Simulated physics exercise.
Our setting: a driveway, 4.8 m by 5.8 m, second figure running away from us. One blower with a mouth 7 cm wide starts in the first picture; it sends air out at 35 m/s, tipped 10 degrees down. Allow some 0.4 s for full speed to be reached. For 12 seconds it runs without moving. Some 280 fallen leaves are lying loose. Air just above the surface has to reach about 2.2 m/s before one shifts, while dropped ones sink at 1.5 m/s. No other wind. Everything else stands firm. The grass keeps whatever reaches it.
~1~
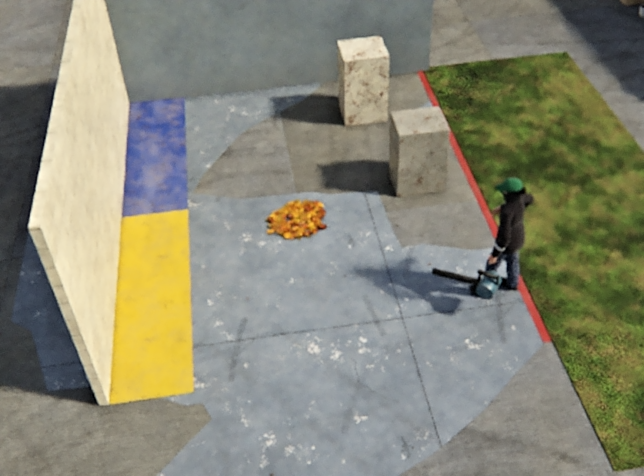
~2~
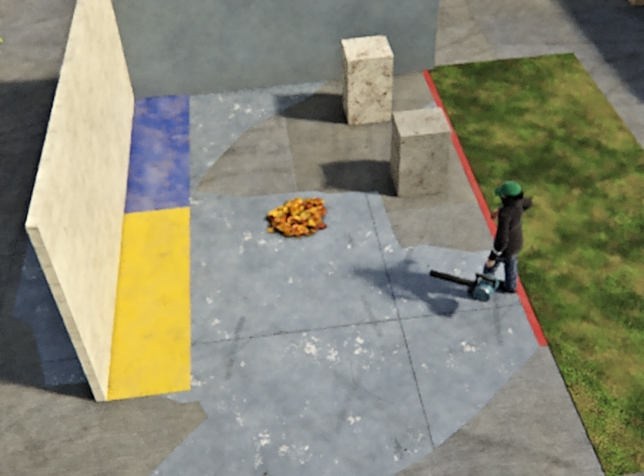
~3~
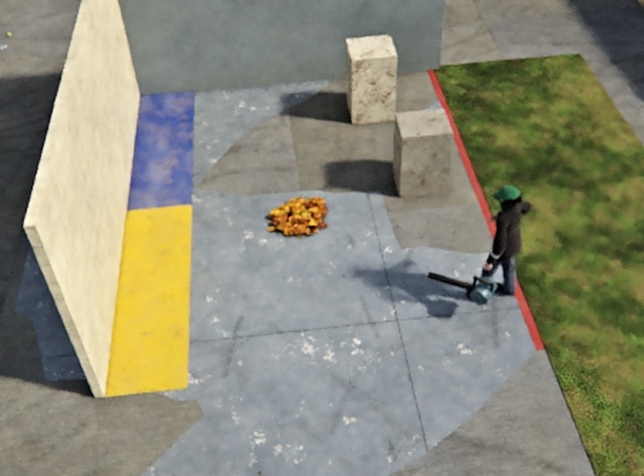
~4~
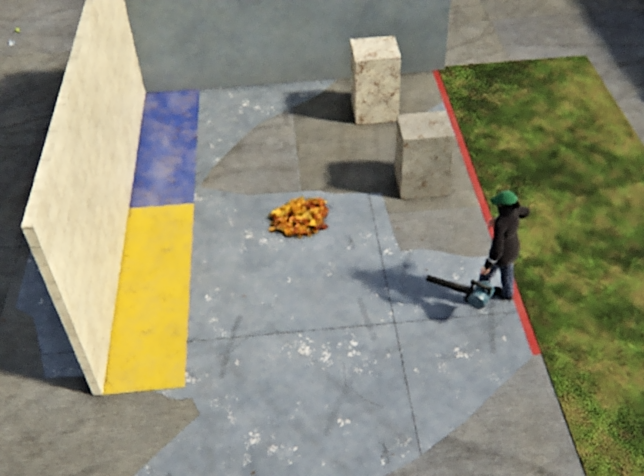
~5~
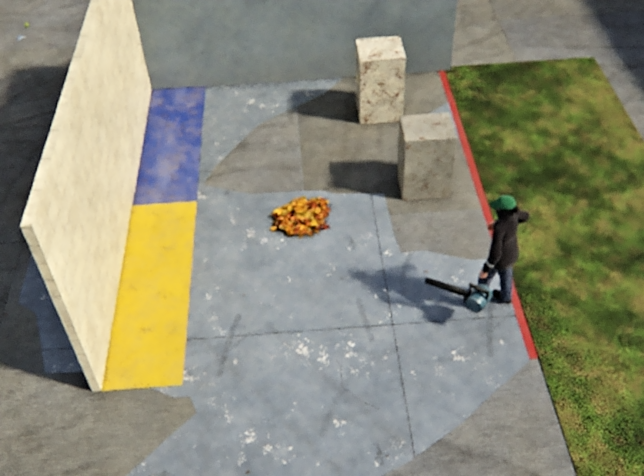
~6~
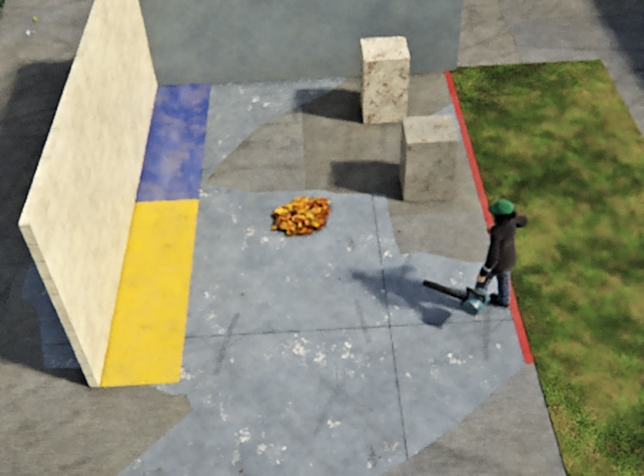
In this clip, a person in a green cap stands beside a red line and grass, holding a blower pointed left across grey paving, while a small pile of orange leaves shows almost no movement as the view shifts slightly.
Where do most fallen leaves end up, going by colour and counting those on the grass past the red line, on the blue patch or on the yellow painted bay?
Most end up at the blue one.
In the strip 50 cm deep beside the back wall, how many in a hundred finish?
Share: Around 3 percent.
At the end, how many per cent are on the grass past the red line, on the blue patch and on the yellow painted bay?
I'd estimate around 0 per cent at red, 80 per cent at blue and 0 per cent at yellow.
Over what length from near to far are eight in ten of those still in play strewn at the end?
1.2 m, roughly.
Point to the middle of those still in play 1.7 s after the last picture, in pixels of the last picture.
Centre estimate: (195, 154) px.
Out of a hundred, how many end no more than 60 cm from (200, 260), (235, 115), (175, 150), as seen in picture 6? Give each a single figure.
I would say some 0 %, 15 % and 30 % respectively.
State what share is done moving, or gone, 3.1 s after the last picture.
Close to 10 % of them.
Then, 1.7 s after the last picture, 100 % are on the move or not yet settled, 57 % are on the blue patch, 0 % on the grass past the red line and 0 % on the yellow painted bay; the middle of those still in play is near (195, 154).
Then, 3.1 s after the last picture, 92 % are on the move or not yet settled, 70 % are on the blue patch, 0 % on the grass past the red line and 0 % on the yellow painted bay; the middle of those still in play is near (181, 143).
Then, 5.8 s after the last picture, 80 % are on the move or not yet settled, 76 % are on the blue patch, 0 % on the grass past the red line and 0 % on the yellow painted bay; the middle of those still in play is near (173, 131).
Then, 11.2 s after the last picture, at the end, 79 % are on the blue patch, 0 % on the grass past the red line and 0 % on the yellow painted bay; the middle of those still in play is near (172, 127).
